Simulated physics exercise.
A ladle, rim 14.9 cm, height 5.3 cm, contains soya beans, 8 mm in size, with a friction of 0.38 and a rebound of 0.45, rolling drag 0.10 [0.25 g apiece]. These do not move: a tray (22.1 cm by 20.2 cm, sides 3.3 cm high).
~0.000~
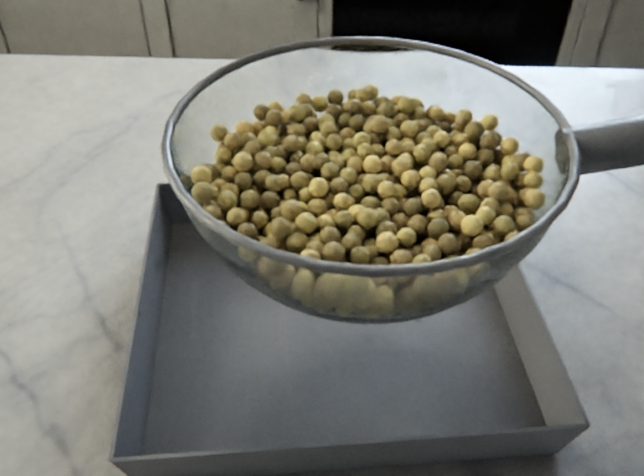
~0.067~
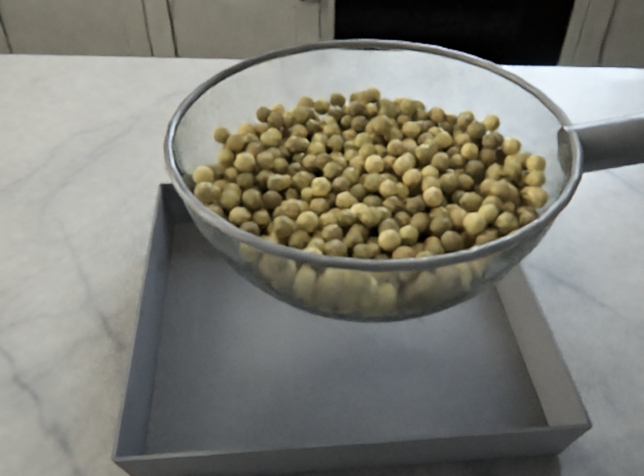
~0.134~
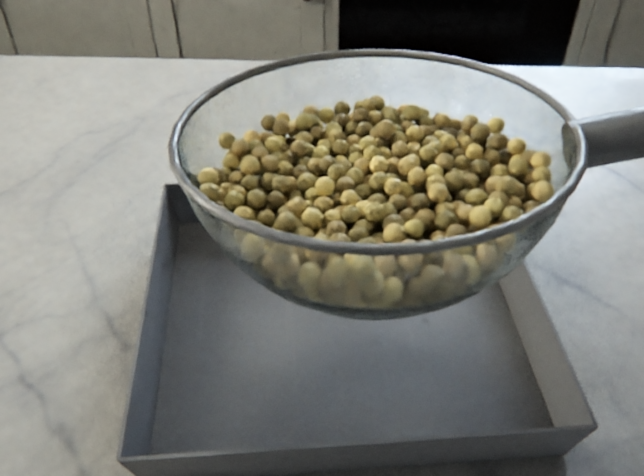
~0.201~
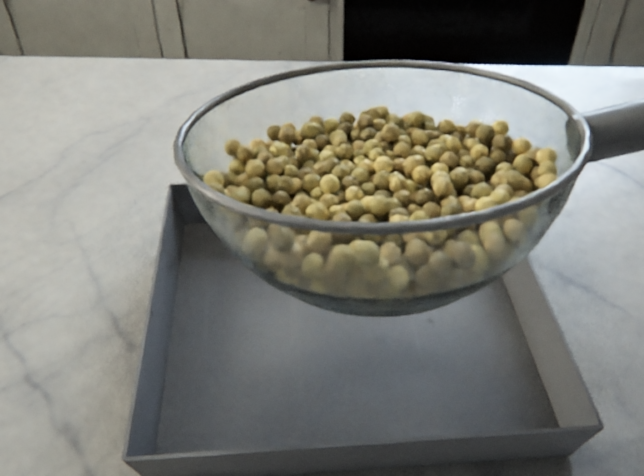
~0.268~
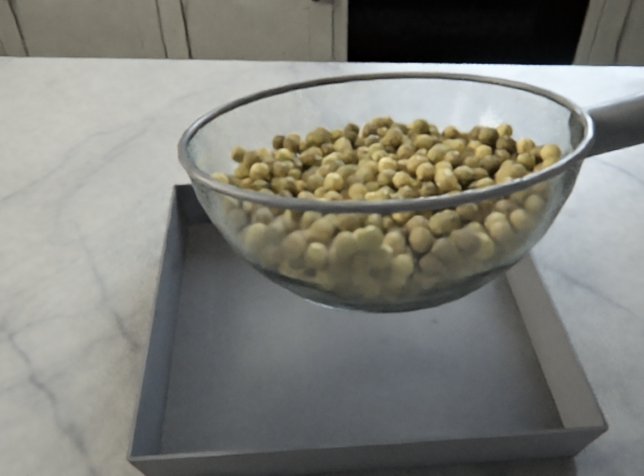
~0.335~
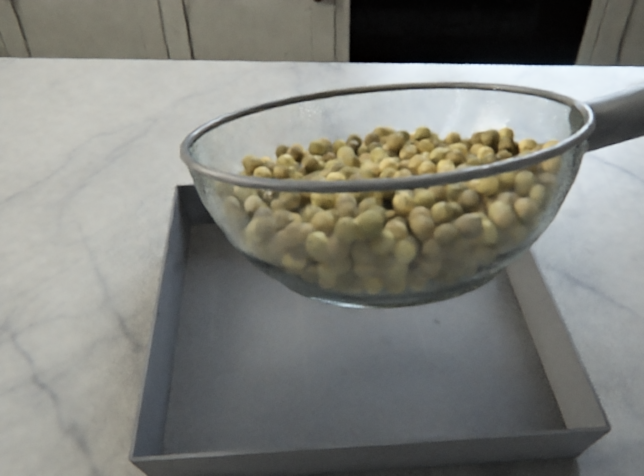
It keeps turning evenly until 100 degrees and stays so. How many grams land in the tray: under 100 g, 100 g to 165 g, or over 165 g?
Load: Much.
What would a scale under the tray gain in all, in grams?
Roughly 220 g.
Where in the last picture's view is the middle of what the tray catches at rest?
Near (341, 304).
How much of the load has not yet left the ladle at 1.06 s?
About 90 per cent.
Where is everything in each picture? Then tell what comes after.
The first frame shows ladle at (359, 287); tilt 0 degrees; top of the load at (304, 101); tray at (334, 283).
The second frame shows ladle at (362, 282); tilt 1 degrees; top of the load at (306, 104).
The third frame shows ladle at (370, 269); tilt 5 degrees; low side back; top of the load at (404, 113).
The fourth frame shows ladle at (378, 250); tilt 10 degrees; low side back; top of the load at (347, 120).
The fifth frame shows ladle at (383, 231); tilt 15 degrees; low side back; top of the load at (400, 130).
The sixth frame shows ladle at (386, 210); tilt 20 degrees; low side back; top of the load at (402, 137); tray at (352, 284). It turns about 75 degrees a second.
Then, at 0.73 s, tilt 49 degrees; 0 g in the tray, ladle holds 100 %.
After 1.06 s, tilt 73 degrees; 11 g in the tray, ladle holds 90 %.
Then, at 1.36 s, tilt 94 degrees; 137 g in the tray, ladle holds 30 %.
After 1.65 s, tilt 100 degrees; 220 g in the tray, ladle holds 0 %.
In the end, at 2.1 s, 224 g in the tray, ladle holds 0 %.
